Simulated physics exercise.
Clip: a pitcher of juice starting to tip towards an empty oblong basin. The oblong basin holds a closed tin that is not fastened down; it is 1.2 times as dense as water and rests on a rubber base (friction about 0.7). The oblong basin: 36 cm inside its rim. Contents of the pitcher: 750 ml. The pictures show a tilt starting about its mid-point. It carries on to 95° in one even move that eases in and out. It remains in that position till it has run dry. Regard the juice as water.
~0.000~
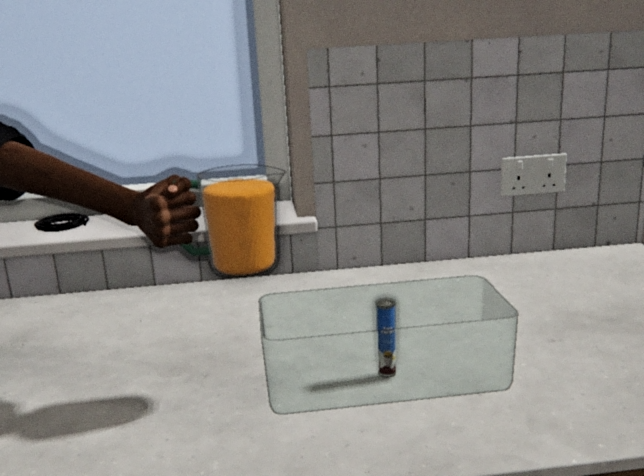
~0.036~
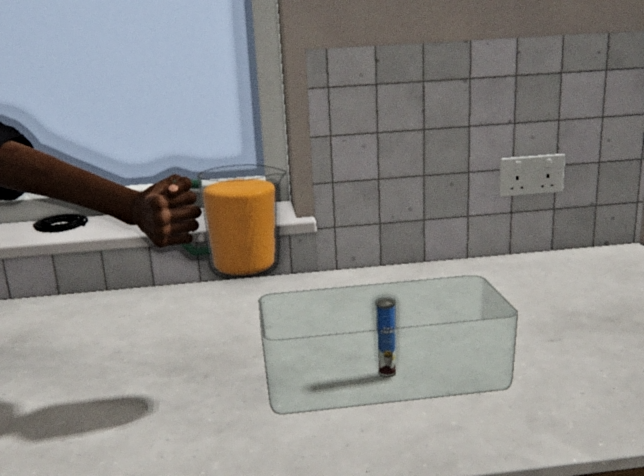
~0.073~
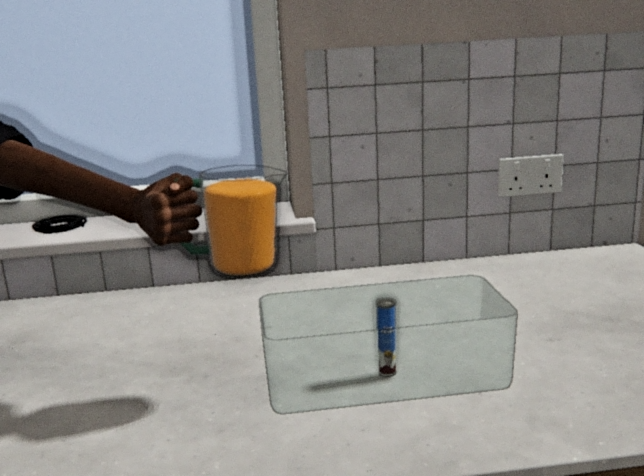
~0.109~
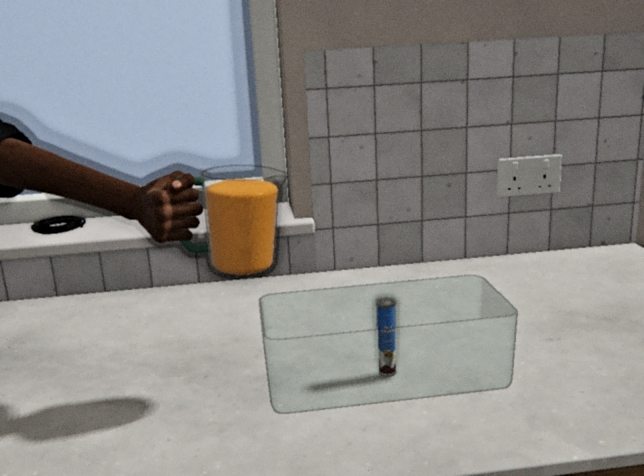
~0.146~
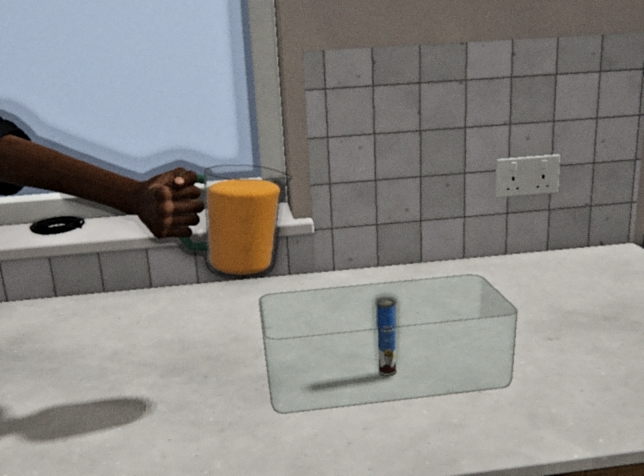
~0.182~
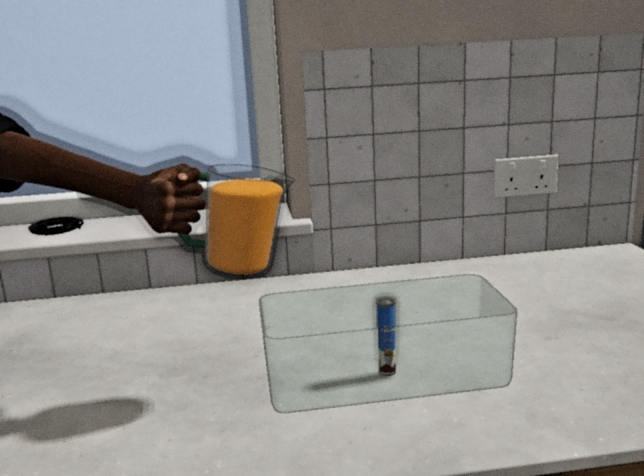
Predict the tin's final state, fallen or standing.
I predict it is standing.
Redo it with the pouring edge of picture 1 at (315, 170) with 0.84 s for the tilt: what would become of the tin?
Result: Tin tipped over.
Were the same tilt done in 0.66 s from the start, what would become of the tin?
It stays steady, then.
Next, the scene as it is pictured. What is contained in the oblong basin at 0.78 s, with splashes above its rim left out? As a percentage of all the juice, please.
About 38 %.
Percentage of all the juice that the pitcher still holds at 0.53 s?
Some 84 % of it is still there.
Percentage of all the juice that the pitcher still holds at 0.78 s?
42 %.
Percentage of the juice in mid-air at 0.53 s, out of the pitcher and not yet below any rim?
Roughly 14 percent.
After 0.53 s the tilt is 66° and 84 per cent is still to pour; the tin stands where it began.
After 0.78 s the tilt is 94° and 41 per cent is still to pour; the tin stands where it began.
After 1.05 s the tilt is 95° and 10 per cent is still to pour; the tin stands where it began.
After 1.34 s the tilt is 95° and 2 per cent is still to pour; the tin stands where it began.
In the end the tin stands where it began.
